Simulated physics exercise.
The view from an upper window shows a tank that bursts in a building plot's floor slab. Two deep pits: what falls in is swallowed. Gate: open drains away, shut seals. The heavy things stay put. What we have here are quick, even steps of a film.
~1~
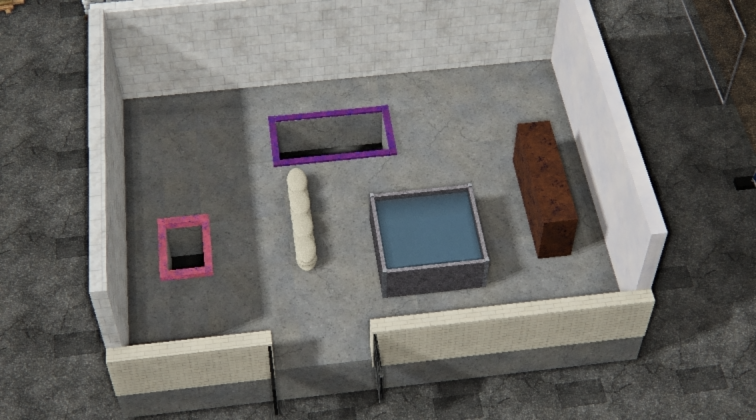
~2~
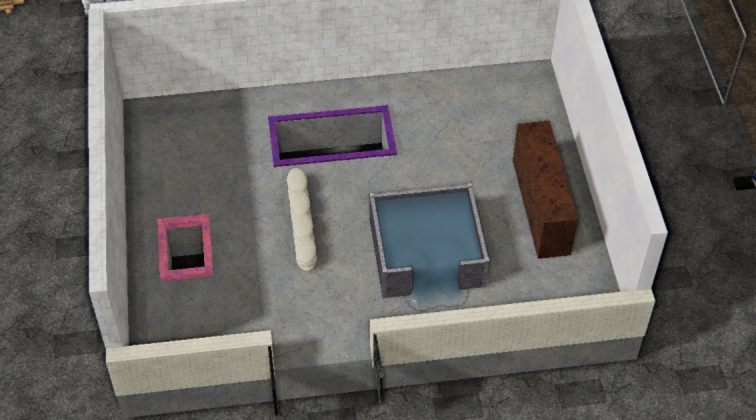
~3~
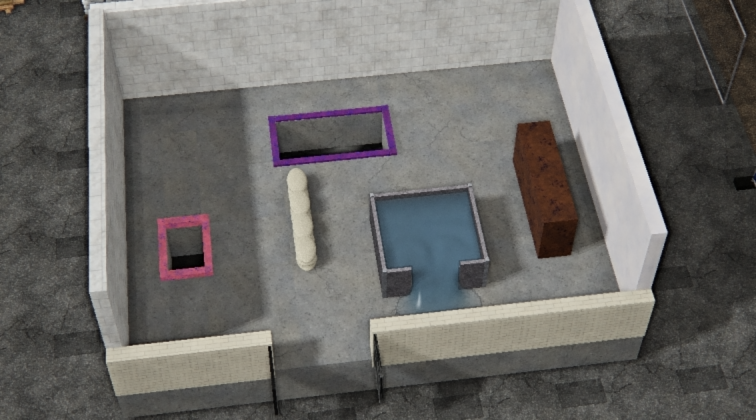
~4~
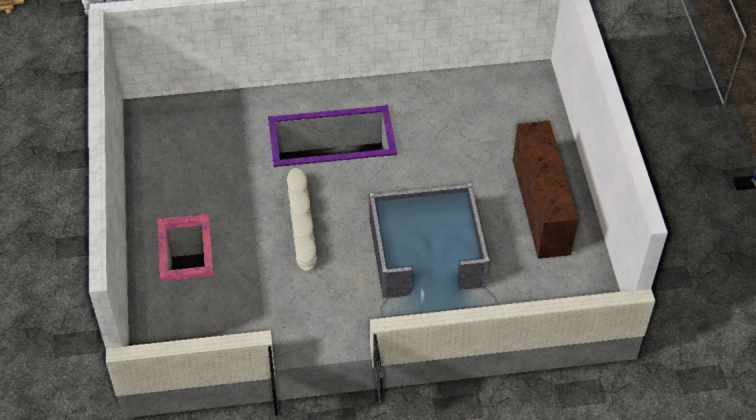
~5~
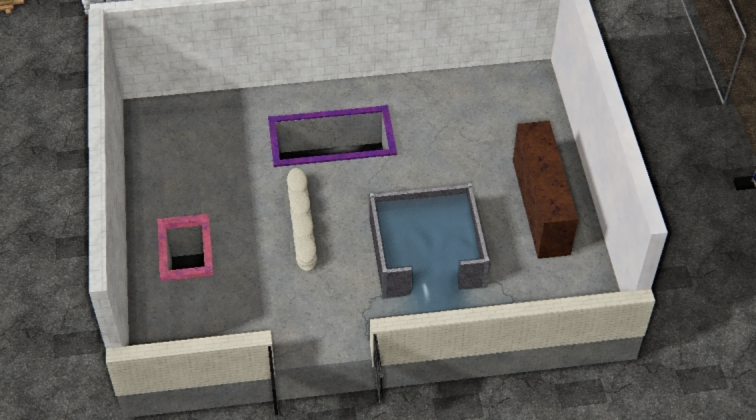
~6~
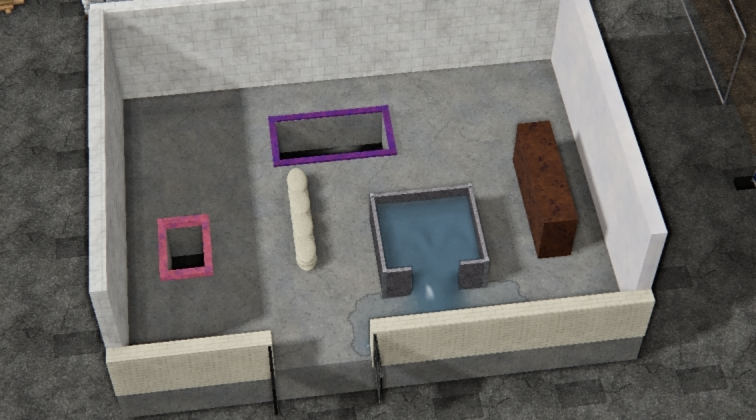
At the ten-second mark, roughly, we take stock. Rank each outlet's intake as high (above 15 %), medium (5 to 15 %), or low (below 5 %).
Intake: The gate is medium; the purple pit is low; the pink pit is low.
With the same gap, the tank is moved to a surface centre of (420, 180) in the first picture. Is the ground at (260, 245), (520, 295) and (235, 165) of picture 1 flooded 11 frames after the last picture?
In order: Unflooded, then inundated, then unflooded.
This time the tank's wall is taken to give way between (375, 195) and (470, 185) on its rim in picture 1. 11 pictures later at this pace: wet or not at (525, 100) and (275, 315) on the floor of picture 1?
In that order: Wet, clear.
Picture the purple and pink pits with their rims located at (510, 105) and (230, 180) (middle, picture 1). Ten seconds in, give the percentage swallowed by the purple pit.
Share for the purple pit: 8 percent.
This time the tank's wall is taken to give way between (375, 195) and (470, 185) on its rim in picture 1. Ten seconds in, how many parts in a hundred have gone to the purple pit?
Share to the purple pit: 25 in a hundred.
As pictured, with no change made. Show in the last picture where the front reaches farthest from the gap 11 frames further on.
Somewhere close to (166, 369).
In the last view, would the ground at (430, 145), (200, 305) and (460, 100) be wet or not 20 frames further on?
Taking them as listed, I'd call them high and dry, soaked through and high and dry.
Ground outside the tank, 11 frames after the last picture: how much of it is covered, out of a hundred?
Estimated share: About 30 %.
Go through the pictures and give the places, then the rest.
The first picture shows still water in the tank at (428, 230).
In the second picture, water pours out at (434, 282) and has run to (463, 296).
In the third picture, the front is at a hidden place, out from the gap at (434, 283).
In the fourth picture, water pours out at (434, 283) and has run to a hidden place.
In the fifth picture, water pours out at (434, 282) and has run to a hidden place.
In the sixth picture, water pours out at (434, 282) and has run to a hidden place.
A moment on, water covers 15 % of the floor; the gate 0 %, the purple pit 0 %, the pink pit 0 %.
Next, water covers 30 % of the floor; the gate 2 %, the purple pit 0 %, the pink pit 0 %.
Then, water covers 40 % of the floor; the gate 4 %, the purple pit 0 %, the pink pit 0 %.
Later, water covers 60 % of the floor; the gate 6 %, the purple pit 0 %, the pink pit 0 %.
In the end, water covers 85 % of the floor; the gate 8 %, the purple pit 0 %, the pink pit 0 %.
